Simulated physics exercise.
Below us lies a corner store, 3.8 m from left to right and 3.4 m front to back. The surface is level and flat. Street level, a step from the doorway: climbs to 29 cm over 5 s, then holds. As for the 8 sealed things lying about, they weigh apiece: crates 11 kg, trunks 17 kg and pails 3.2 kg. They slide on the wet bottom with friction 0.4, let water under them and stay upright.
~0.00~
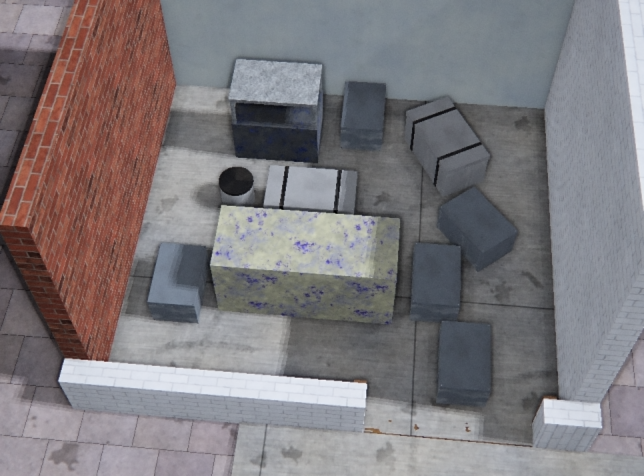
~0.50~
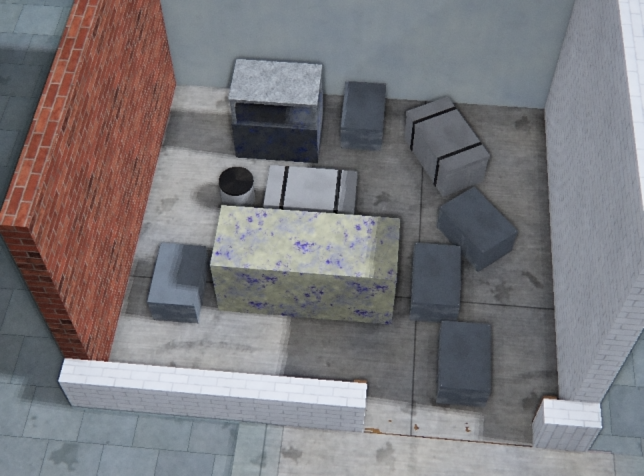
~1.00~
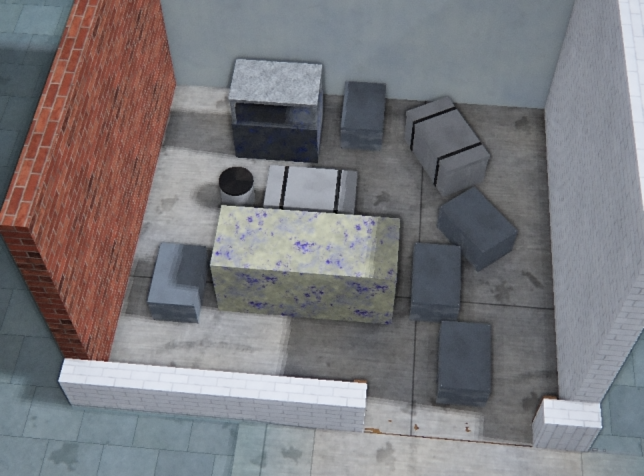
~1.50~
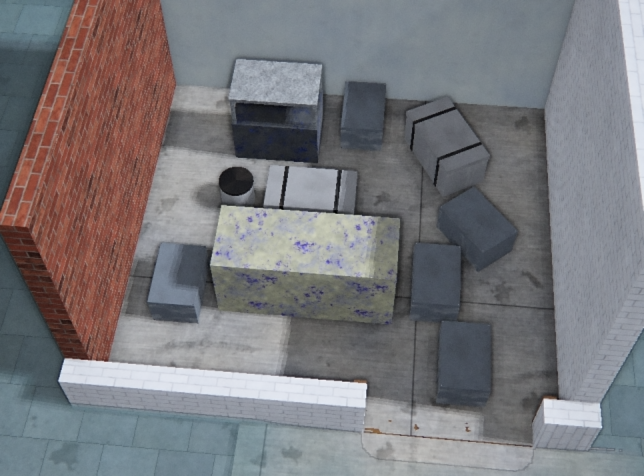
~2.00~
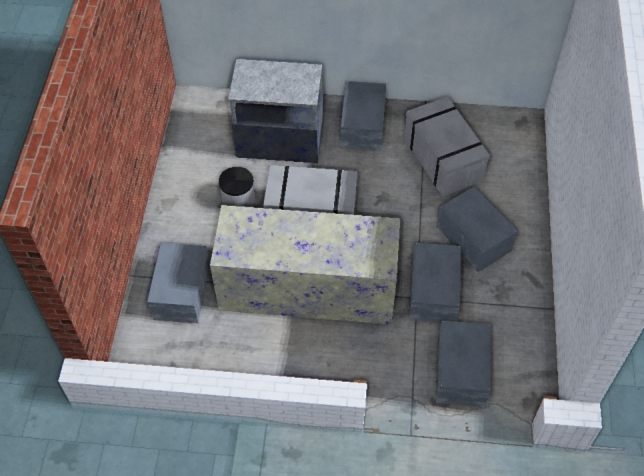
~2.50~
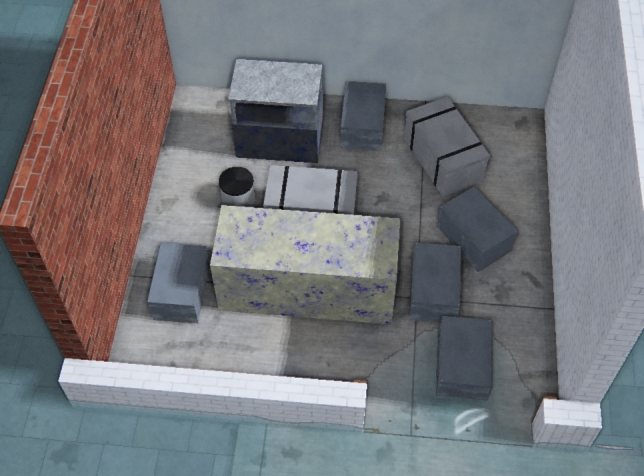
We see a walled corner room of dark crates, strapped trunks and a pail from above as shallow bluish water covers the paving outside, then seeps through the front doorway onto the floor; the objects barely move.
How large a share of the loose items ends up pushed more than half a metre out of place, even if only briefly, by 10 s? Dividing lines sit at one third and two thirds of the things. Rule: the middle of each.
It will work out to one to two of every three.
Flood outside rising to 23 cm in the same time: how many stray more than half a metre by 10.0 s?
That would give 5.
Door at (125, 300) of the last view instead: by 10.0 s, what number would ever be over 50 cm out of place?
The answer then is 6.
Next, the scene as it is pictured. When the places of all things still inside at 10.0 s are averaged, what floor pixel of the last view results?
About (344, 188).
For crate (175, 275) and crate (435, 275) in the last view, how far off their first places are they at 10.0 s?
30 cm, 100 cm.
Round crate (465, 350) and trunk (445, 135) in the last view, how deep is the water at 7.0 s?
I'd estimate 22 cm for the first and 22 cm for the second.
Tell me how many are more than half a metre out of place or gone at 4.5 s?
The count is 2.
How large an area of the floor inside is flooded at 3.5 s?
Roughly 2.5 m2.
After 3.5 s 0 of 8 are over 50 cm from their spots; 0 afloat.
After 4.5 s 2 of 8 are over 50 cm from their spots; 1 afloat.
After 7.0 s 4 of 8 are over 50 cm from their spots; 5 afloat.
After 10.0 s 4 of 8 are over 50 cm from their spots, and 4 have been at some point; 8 afloat.
